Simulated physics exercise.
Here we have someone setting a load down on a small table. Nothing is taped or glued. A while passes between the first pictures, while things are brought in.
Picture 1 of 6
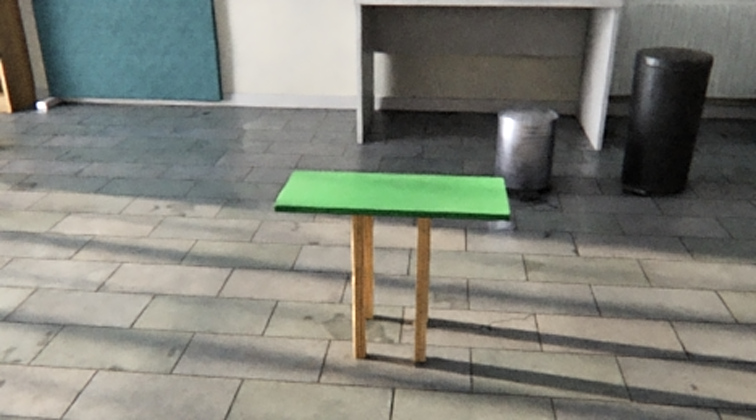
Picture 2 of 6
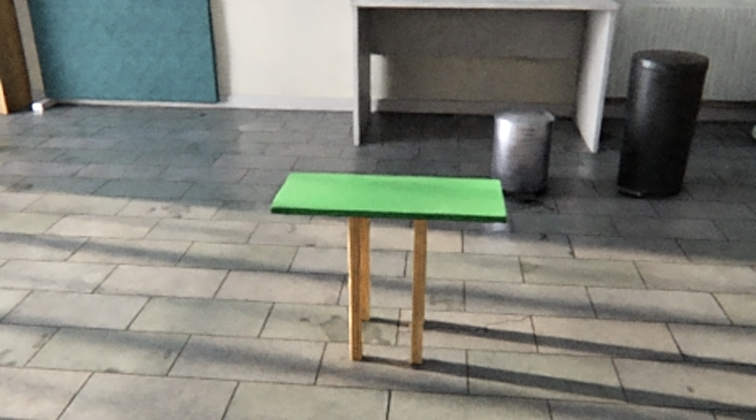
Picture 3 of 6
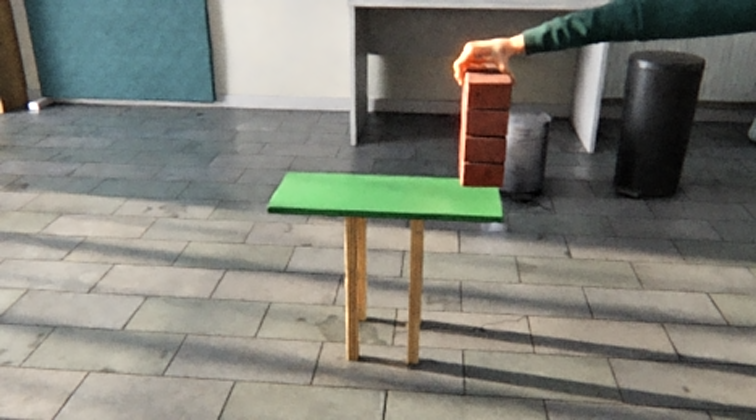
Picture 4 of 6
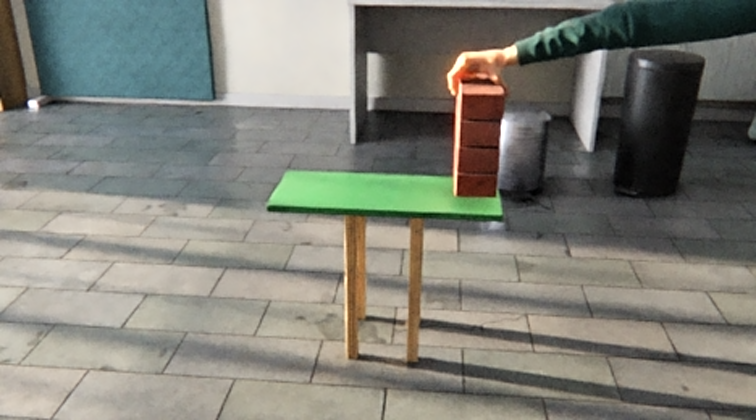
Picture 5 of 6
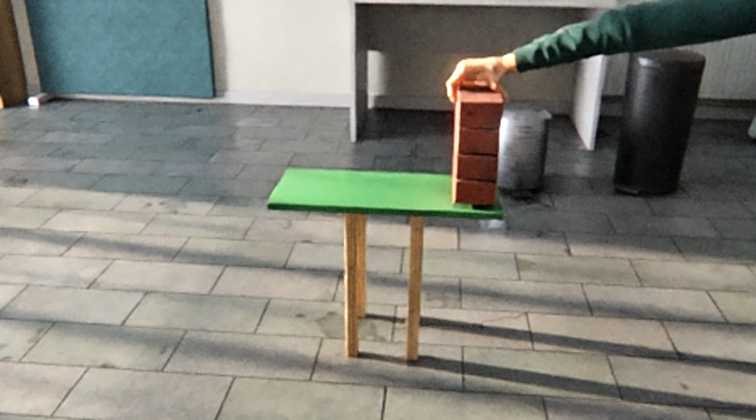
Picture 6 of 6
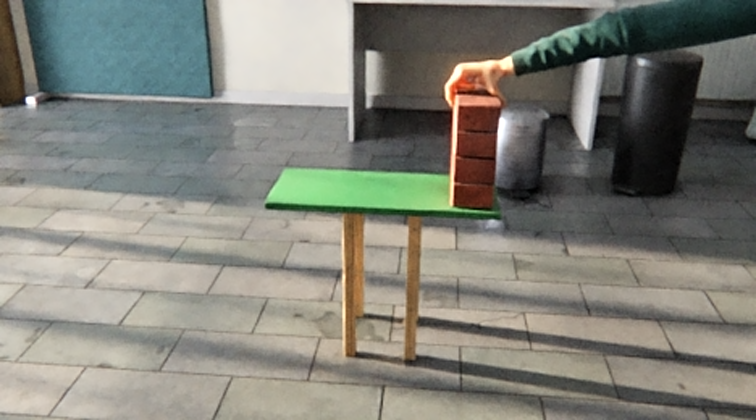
A hand lowers a stack of red bricks onto the right end of a green table.
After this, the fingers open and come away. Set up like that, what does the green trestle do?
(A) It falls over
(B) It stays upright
The answer is A.
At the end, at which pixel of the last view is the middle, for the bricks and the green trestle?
The bricks at (740, 340), the green trestle at (536, 259).
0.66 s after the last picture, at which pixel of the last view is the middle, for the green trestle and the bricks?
The green trestle at (501, 224), the bricks at (601, 257).
Then, 0.50 s later than the last frame, green trestle tilted by 21° near (446, 193).
Then, 0.66 s later than the last frame, green trestle tilted by 48° near (502, 224).
Then, 0.88 s later than the last frame, green trestle tilted by 62° near (535, 250).
When it is over, the green trestle goes over, near (536, 259).
